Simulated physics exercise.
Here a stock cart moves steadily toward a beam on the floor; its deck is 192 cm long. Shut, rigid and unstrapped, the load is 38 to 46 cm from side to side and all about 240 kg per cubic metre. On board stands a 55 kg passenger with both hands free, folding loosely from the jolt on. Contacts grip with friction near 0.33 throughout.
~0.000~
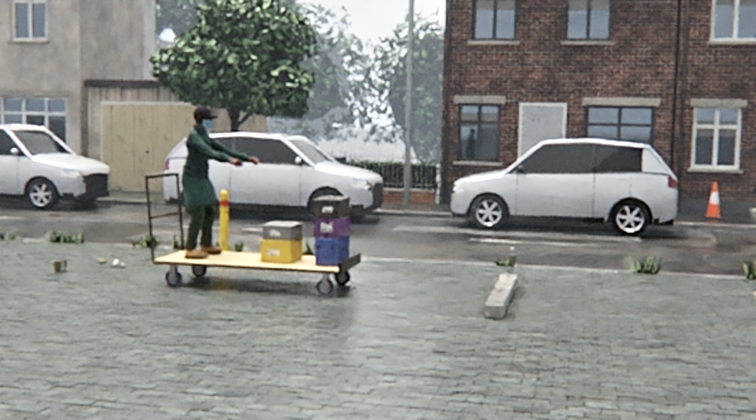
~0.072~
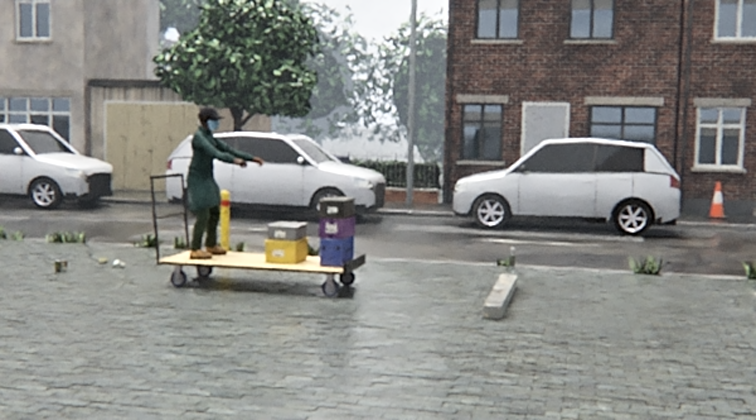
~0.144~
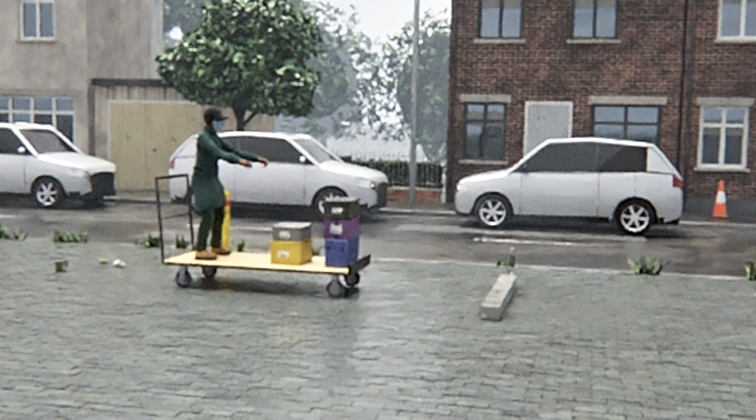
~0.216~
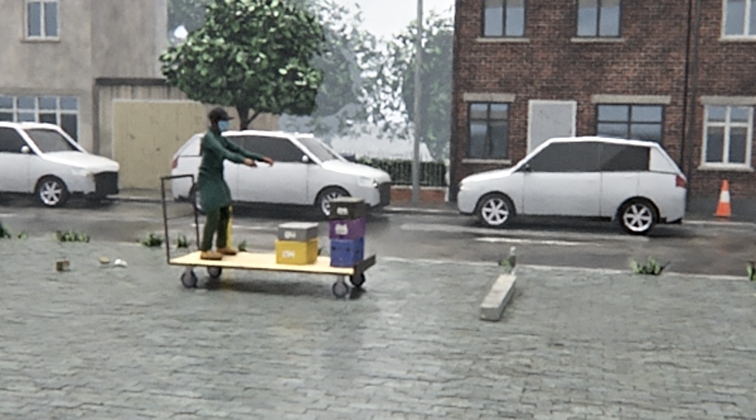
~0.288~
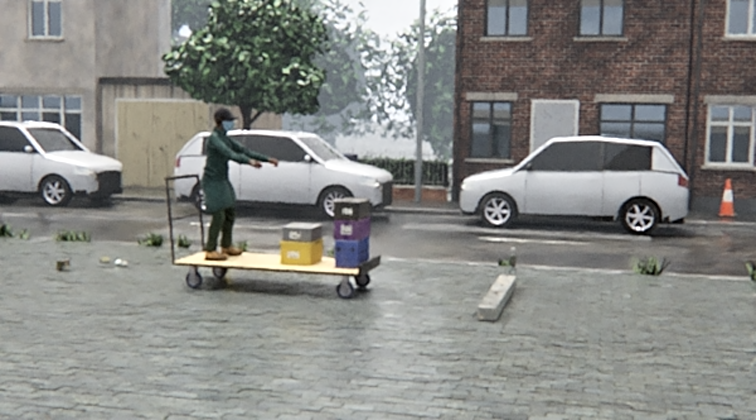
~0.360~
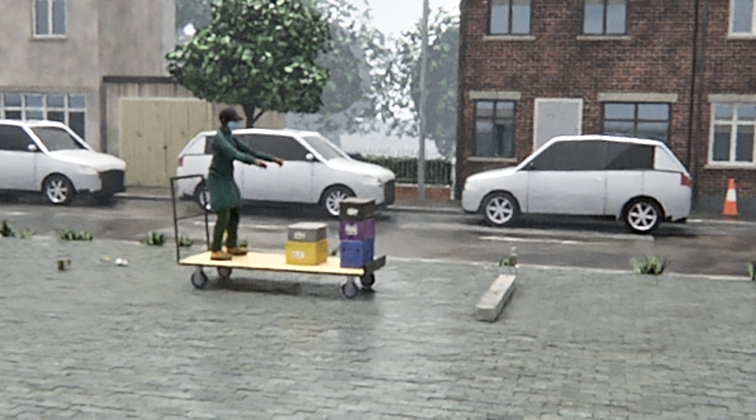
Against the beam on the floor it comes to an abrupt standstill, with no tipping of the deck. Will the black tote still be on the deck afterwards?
Yes, short of the edge.
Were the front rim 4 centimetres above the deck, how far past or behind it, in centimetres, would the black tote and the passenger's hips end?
Black 10 behind, hips 140 behind.
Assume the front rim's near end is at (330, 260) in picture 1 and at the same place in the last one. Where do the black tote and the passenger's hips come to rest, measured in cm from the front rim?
Black overshoots the rim by 70 cm, while the hips stay 120 cm short of it.
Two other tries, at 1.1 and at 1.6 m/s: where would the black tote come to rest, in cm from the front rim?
It would rest 70 cm beyond the rim first and 70 cm beyond it next.
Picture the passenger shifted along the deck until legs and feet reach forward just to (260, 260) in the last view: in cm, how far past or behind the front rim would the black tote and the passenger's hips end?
Result: Black 10 cm short of the rim; hips 120 cm short of it.
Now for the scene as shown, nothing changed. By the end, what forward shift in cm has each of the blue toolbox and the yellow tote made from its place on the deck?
Ahead by: Blue 5, yellow 25 (cm).
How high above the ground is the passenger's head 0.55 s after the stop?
70 cm above it.
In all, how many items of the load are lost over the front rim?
Total: 0.
After 1.84 s the deck stops.
After 2.09 s the black tote is 8 cm behind the rim, tilted 0°, near (493, 215) in the last picture's view.
After 2.39 s the black tote is 8 cm behind the rim, tilted 0°, near (493, 215) in the last picture's view.
After 2.84 s the black tote is 8 cm behind the rim, tilted 0°, near (493, 215) in the last picture's view.
Final state at 3.7 s, nothing is past the rim; behind it, black tote, blue toolbox, grey tote, purple carton, yellow tote and the passenger's hips.
